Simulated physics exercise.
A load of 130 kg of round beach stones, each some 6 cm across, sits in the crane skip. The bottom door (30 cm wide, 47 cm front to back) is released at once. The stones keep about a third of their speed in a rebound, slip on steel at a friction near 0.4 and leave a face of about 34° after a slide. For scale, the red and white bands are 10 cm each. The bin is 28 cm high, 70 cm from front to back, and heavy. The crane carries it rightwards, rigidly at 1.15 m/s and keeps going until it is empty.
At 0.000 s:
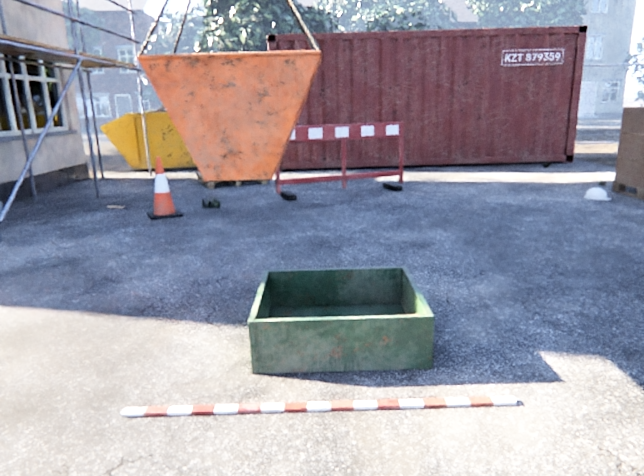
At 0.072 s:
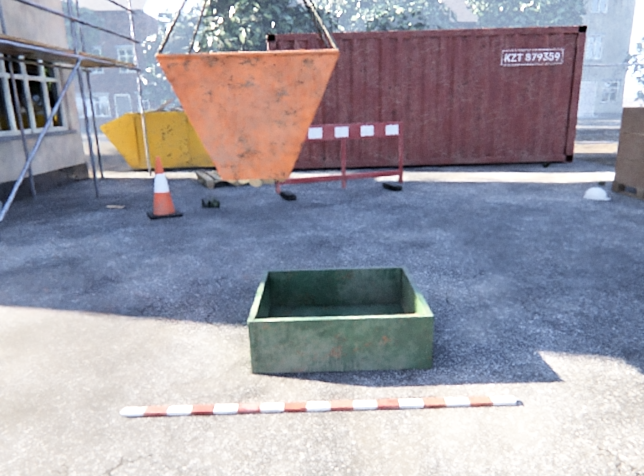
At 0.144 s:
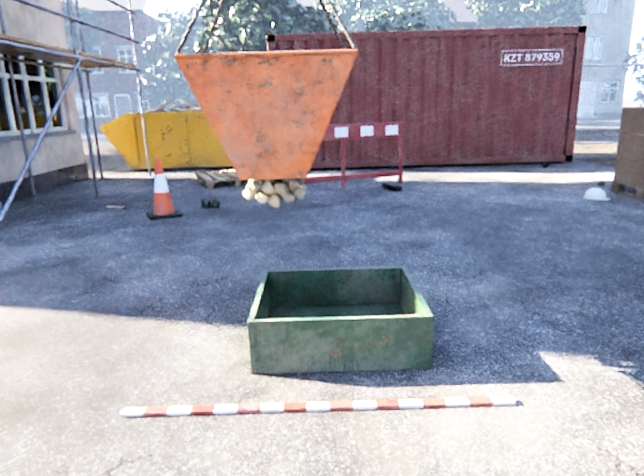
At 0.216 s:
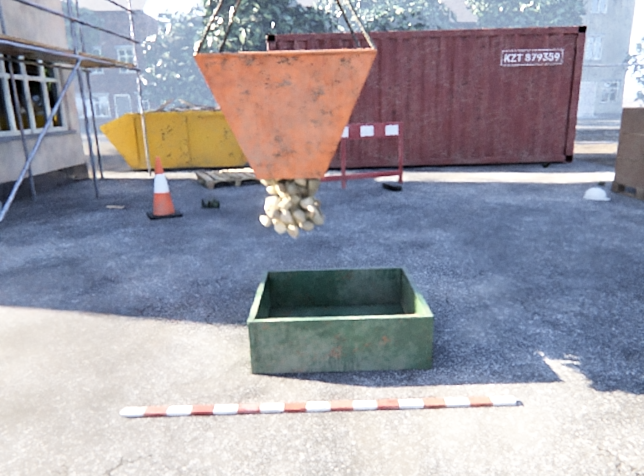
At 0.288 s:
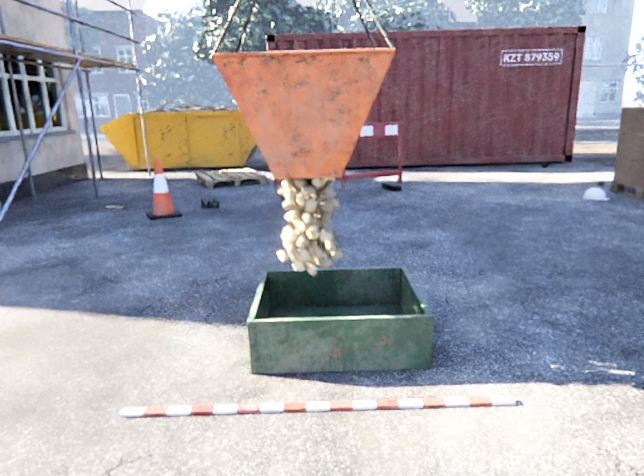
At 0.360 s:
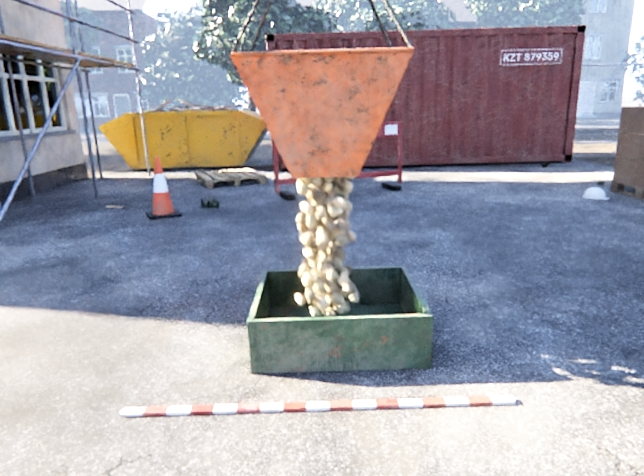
An orange skip hanging from cables glides steadily rightwards across a paved yard, seen from slightly above by a still camera. An open green bin sits in the centre behind a red and white striped pole, with scaffolding, a traffic cone and a yellow container to the left and a dark red shipping container behind. Pale round stones emerge from the skip's underside, then stream down in a lengthening column into the bin.
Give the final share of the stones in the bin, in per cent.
Roughly 69 per cent ends in the bin.
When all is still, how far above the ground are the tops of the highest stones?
Some 26 cm high.
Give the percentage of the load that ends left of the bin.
About 0 per cent.
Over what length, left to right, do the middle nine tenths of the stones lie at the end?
About 160 cm.
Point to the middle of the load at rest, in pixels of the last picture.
Their middle is at about (386, 323).
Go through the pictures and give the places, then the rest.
The outlet is at (238, 169); nothing has dropped yet, in the first frame.
The outlet is at (255, 168); 4 % is out, in the second frame.
Outlet at (273, 168), the stream shows down to (275, 197); 89 % still inside, in the third frame.
Outlet at (290, 168), the stream shows down to (293, 226); 79 % still inside, in the fourth frame.
Outlet at (308, 167), the stream shows down to (311, 263); 70 % still inside, in the fifth frame.
Outlet at (325, 166), the stream shows down to (332, 283); 59 % still inside, in the sixth frame.
After 0.7 s, 2 % in the crane skip, 89 % falling or lying in the bin, 9 % falling or lying beside or right of the bin; the stones farthest right are at (432, 252).
After 1.1 s, 0 % in the crane skip, 69 % falling or lying in the bin, 31 % falling or lying beside or right of the bin; the stones farthest right are at (546, 320).
After 1.7 s, 0 % in the crane skip, 69 % falling or lying in the bin, 31 % falling or lying beside or right of the bin; the stones farthest right are at (643, 312).
After 2.6 s, 0 % in the crane skip, 69 % falling or lying in the bin, 31 % falling or lying beside or right of the bin.
After 4.5 s, 0 % in the crane skip, 69 % in the bin, 31 % beside or right of the bin.
